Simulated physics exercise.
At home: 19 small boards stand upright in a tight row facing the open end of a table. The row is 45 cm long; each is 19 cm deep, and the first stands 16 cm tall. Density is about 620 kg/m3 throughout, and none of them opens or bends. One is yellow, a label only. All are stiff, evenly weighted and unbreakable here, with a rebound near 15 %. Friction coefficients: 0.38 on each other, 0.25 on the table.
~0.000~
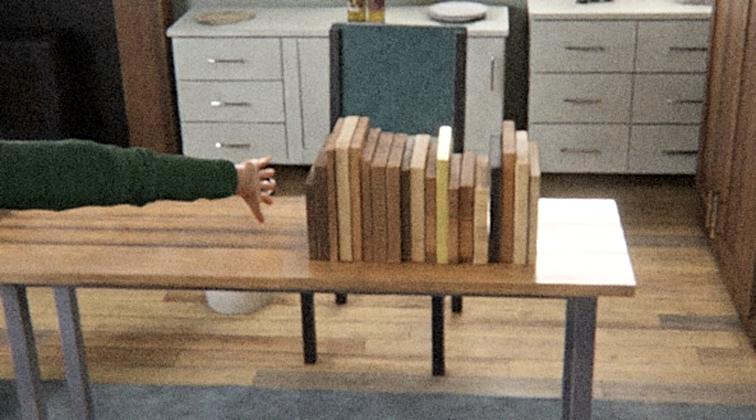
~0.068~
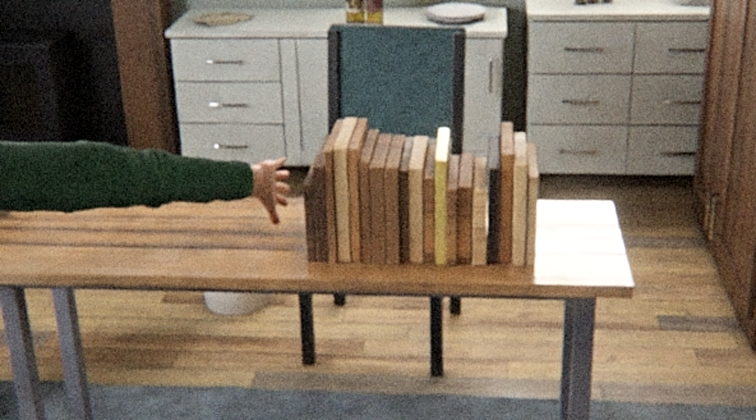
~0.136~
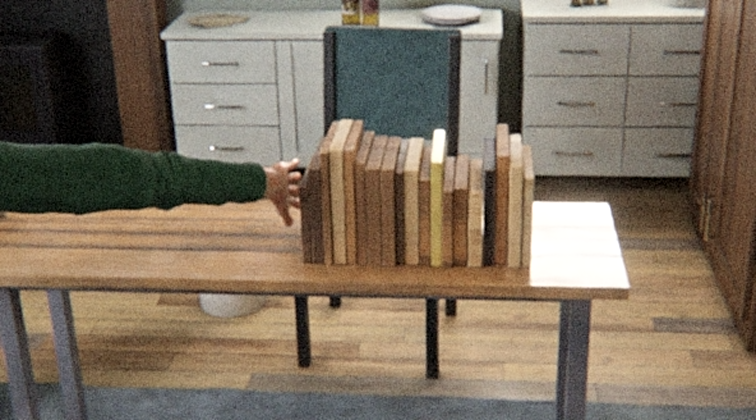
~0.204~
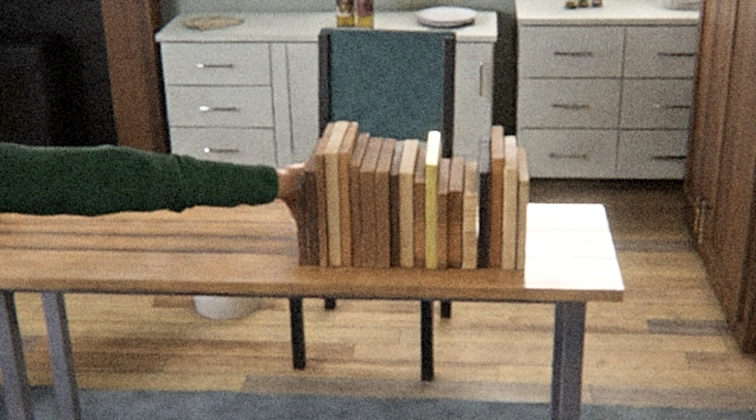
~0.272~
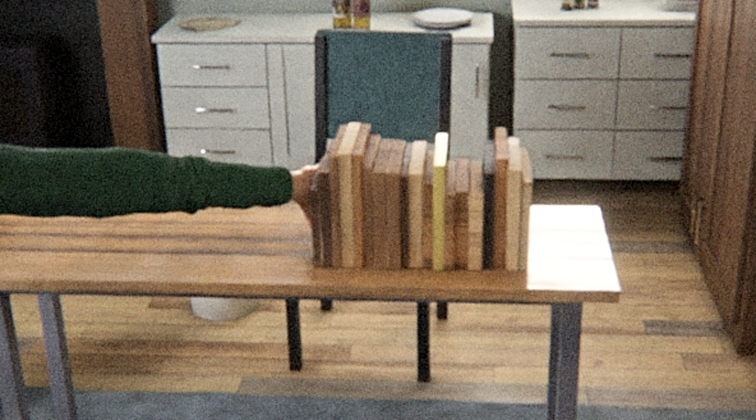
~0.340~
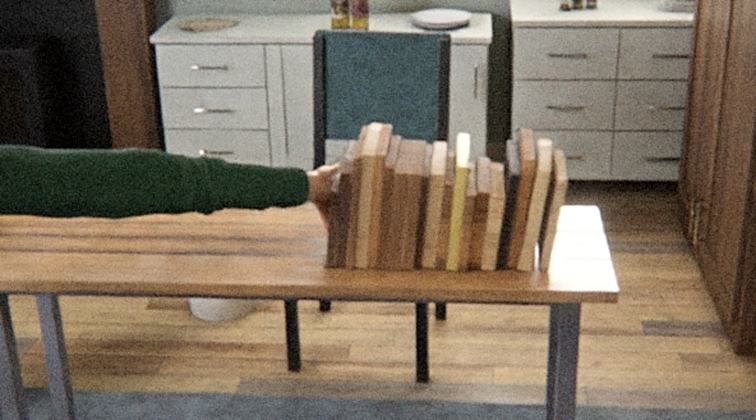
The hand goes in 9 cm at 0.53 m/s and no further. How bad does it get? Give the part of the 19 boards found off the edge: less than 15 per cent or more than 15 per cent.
The part is more than 15 per cent.
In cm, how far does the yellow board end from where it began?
About: Yellow 20.
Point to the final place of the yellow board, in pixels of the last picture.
Near (527, 219).
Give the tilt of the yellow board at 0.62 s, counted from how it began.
Roughly 50°.
Around 0.42 s, none of the 19 boards off the edge, 19 disturbed; yellow board tipped 18°.
Around 0.62 s, 1 of the 19 boards off the edge; yellow board tipped 46°.
Around 0.96 s, 4 of the 19 boards off the edge; yellow board tipped 53°.
Finally (1.3 s), 4 of the 19 boards off the edge; yellow board tipped 54°. That is 21 per cent. Seen by the last camera, middles, yellow board near (527, 219).
